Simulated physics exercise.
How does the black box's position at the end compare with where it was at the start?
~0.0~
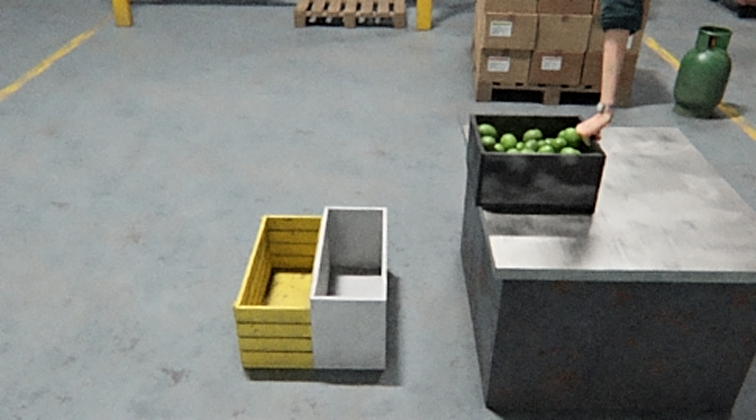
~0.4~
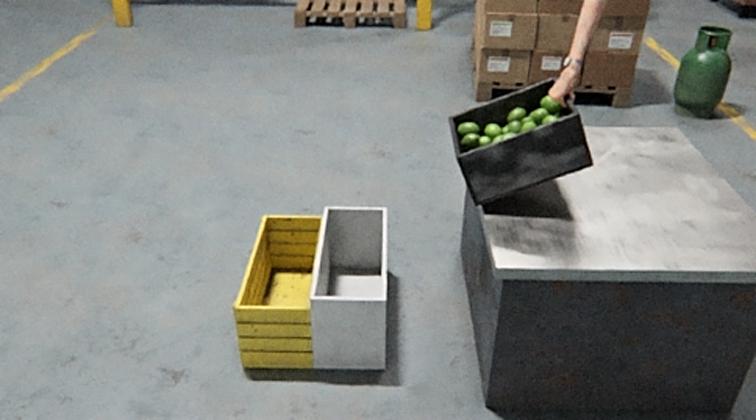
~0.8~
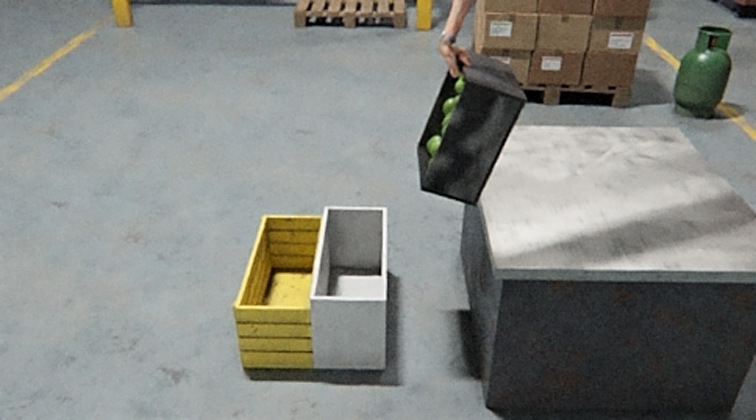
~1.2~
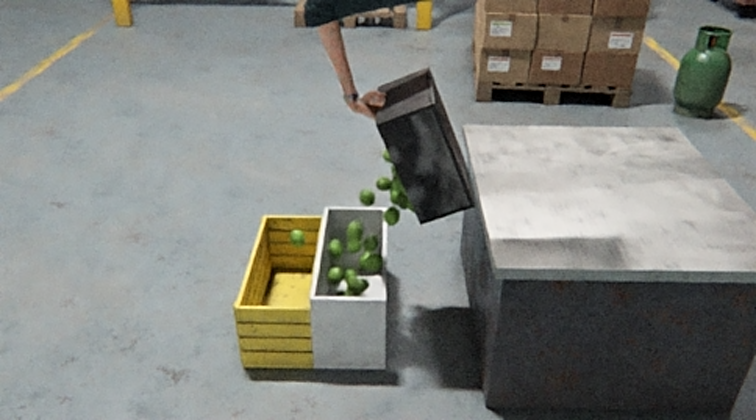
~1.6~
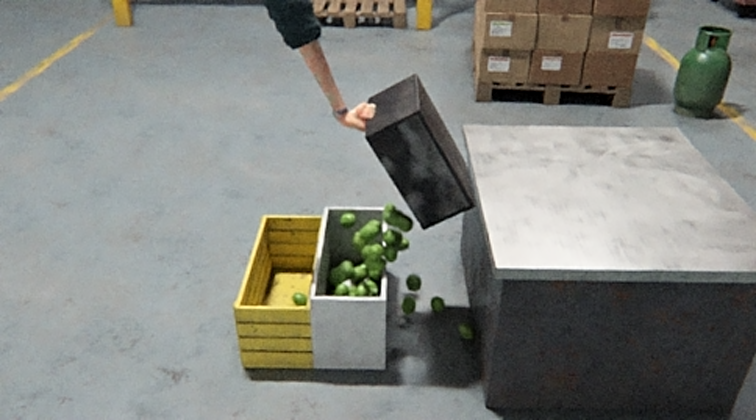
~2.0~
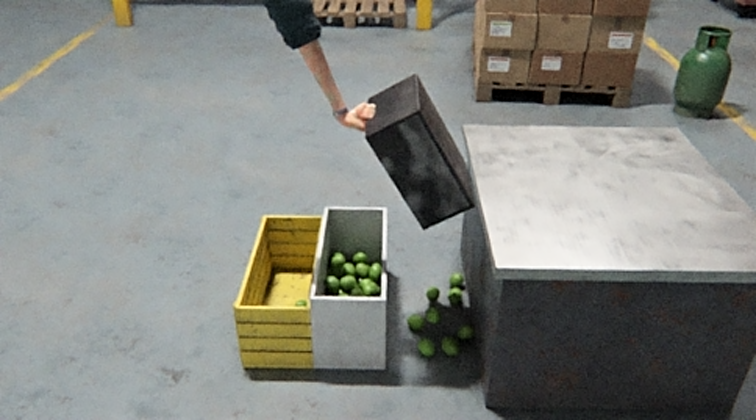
At the start it sits upright on the near left part of the bench top. By the end it is further left, held tipped over past the bench's edge, above the gap between the bench and the white tote.
